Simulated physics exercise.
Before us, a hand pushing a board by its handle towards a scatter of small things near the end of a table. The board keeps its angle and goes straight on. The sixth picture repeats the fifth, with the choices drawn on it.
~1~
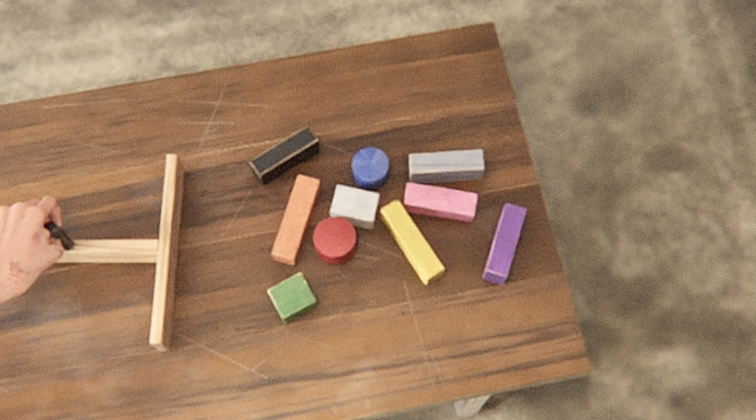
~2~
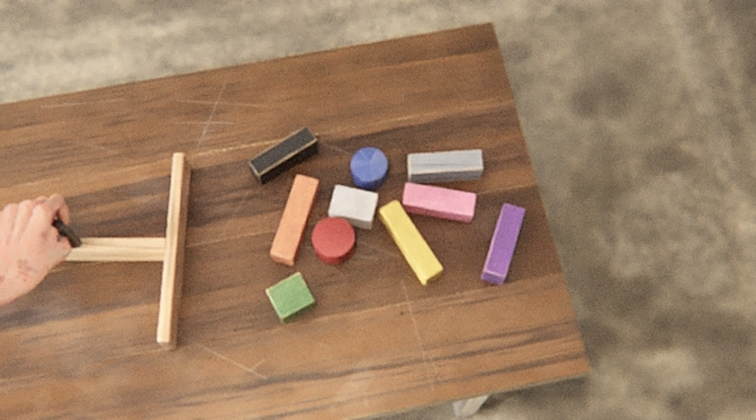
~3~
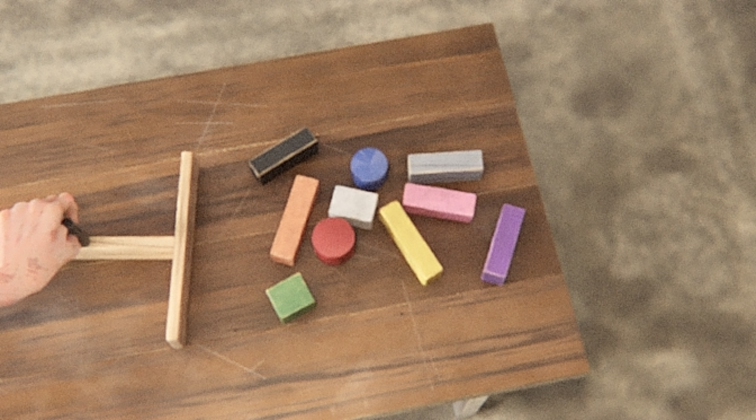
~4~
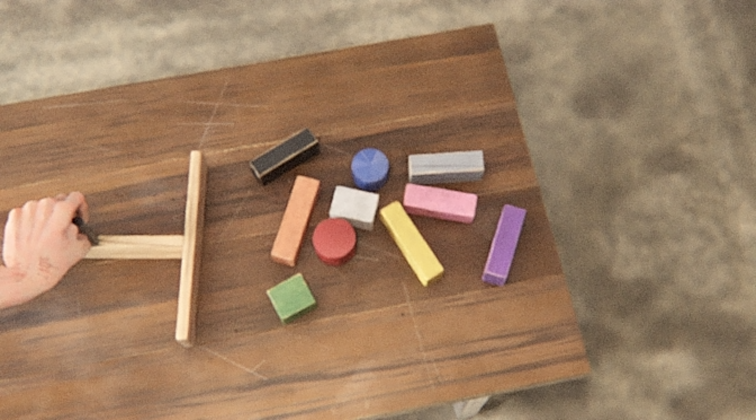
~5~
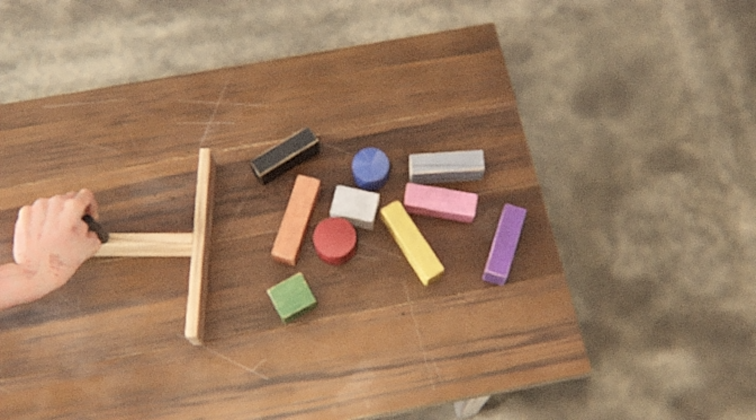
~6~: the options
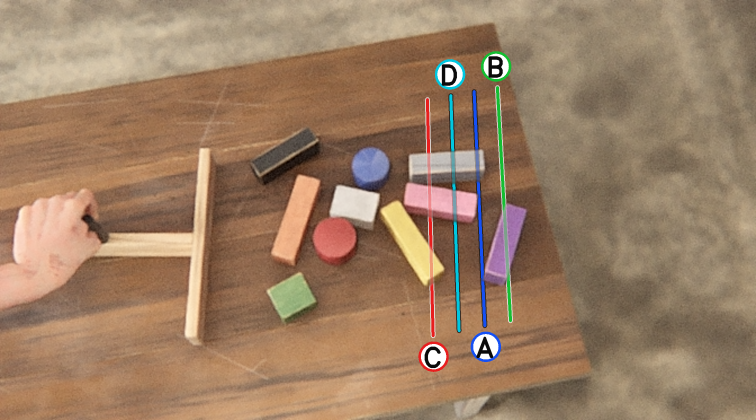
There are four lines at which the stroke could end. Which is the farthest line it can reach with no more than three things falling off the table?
Up to line A.
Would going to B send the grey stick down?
Yes.
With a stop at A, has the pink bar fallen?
Yes.
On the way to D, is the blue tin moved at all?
Yes.
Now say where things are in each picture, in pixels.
In the first frame, red tin (335, 241); orange bar (297, 220); blue tin (371, 169).
In the second frame, board (171, 243); white block (354, 207).
In the third frame, board (179, 242); pink bar (439, 203).
In the fourth frame, board (189, 241); green block (292, 299).
In the fifth frame, board (198, 239); purple stick (505, 244); red tin (335, 241); orange bar (297, 221).
On the copy, A at (479, 202); B at (504, 198); C at (430, 211); D at (455, 207).
On A. First, board (301, 220); green block (325, 302); black stick (337, 142).
Then, board (401, 203); pink bar (508, 198); purple stick (519, 251).
Finally, board (478, 189); grey stick over the edge; pink bar over the edge; two fallen.
By contrast, B drops six; C is within the limit but short; D is within the limit but short.
